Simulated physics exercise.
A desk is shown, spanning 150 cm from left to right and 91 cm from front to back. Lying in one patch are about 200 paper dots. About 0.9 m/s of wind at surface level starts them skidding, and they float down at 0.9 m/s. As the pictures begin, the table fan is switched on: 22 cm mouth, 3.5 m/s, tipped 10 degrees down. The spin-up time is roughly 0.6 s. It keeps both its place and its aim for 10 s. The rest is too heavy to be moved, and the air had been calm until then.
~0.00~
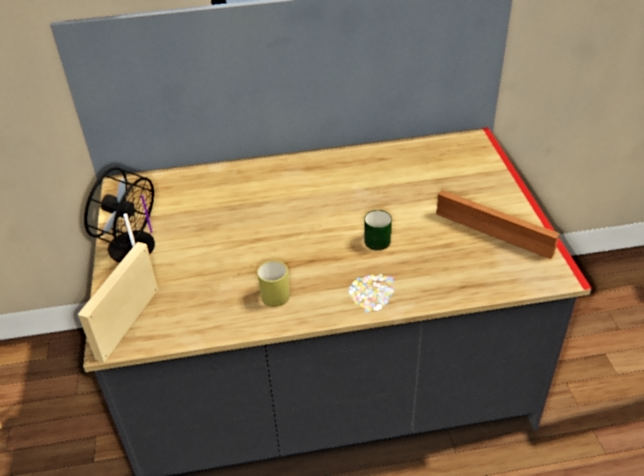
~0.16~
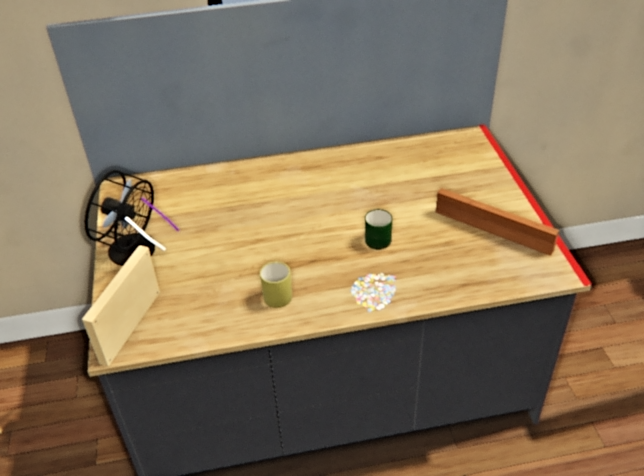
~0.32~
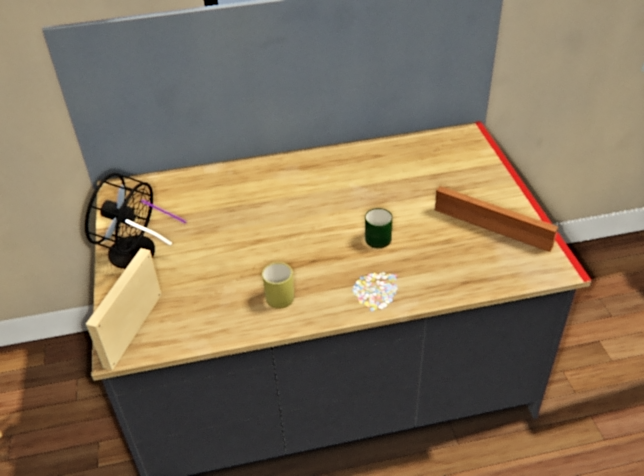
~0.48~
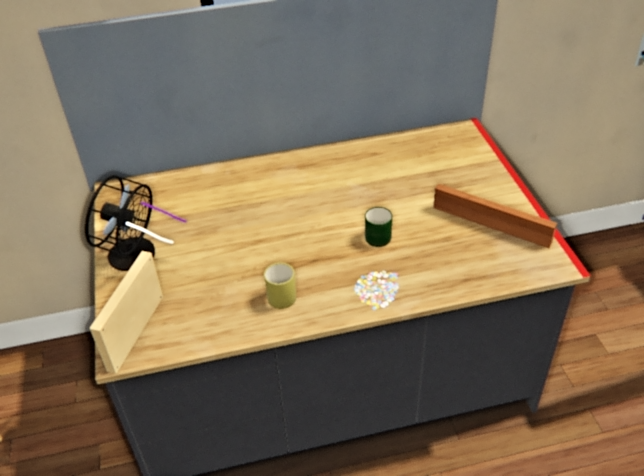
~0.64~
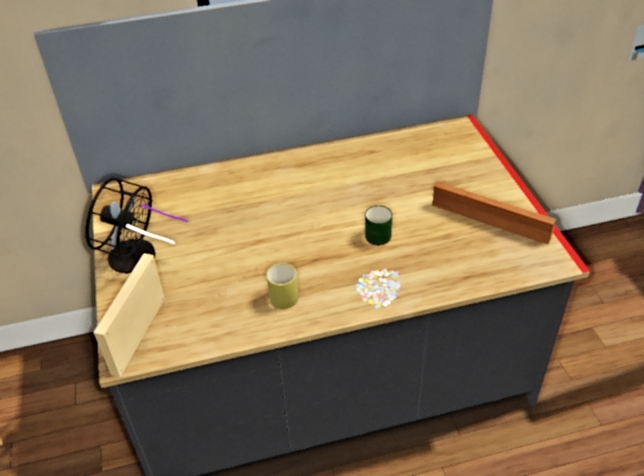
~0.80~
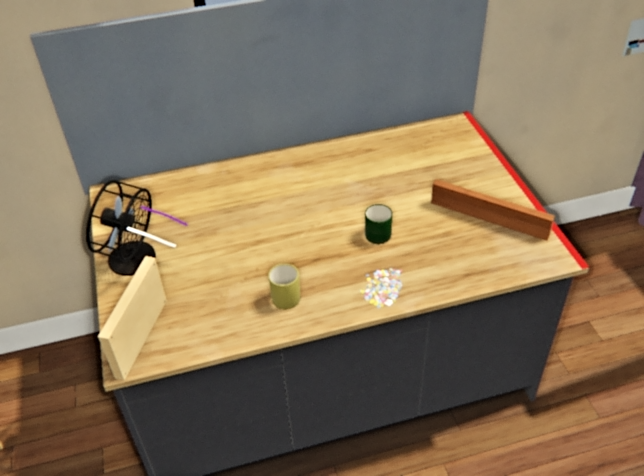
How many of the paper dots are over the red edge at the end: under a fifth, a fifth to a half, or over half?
It's going to be a part smaller than a fifth that ends over that edge.
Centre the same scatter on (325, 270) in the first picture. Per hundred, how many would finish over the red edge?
Roughly 30 per cent.
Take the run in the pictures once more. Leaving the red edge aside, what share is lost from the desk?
I would put it at around 100 per cent.
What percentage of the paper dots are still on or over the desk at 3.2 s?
Share at that time: Some 0 %.
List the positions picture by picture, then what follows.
In the first picture, the middle of the paper dots is near (374, 292), none has stirred yet and the mouth of the table fan is at (120, 208).
In the second picture, the middle of the paper dots is near (376, 291), none has stirred yet and the red edge is centred on (531, 194).
In the third picture, the middle of the paper dots is near (377, 291), none has stirred yet, the top of a mug is at (379, 217) and the top of a mug is at (277, 273).
In the fourth picture, the middle of the paper dots is near (379, 289) and none has stirred yet.
In the fifth picture, the middle of the paper dots is near (381, 288) and none has stirred yet.
In the sixth picture, the middle of the paper dots is near (384, 288), the farthest in sight from the table fan is at (400, 285) and about 10 % have left their places.
After 2.0 s, 0 % are over the red edge; 92 % have settled or left.
After 3.2 s, 0 % are over the red edge; 100 % have settled or left.
After 5.5 s, 0 % are over the red edge; 100 % have settled or left.
After 10.0 s, at the end, 0 % are over the red edge.
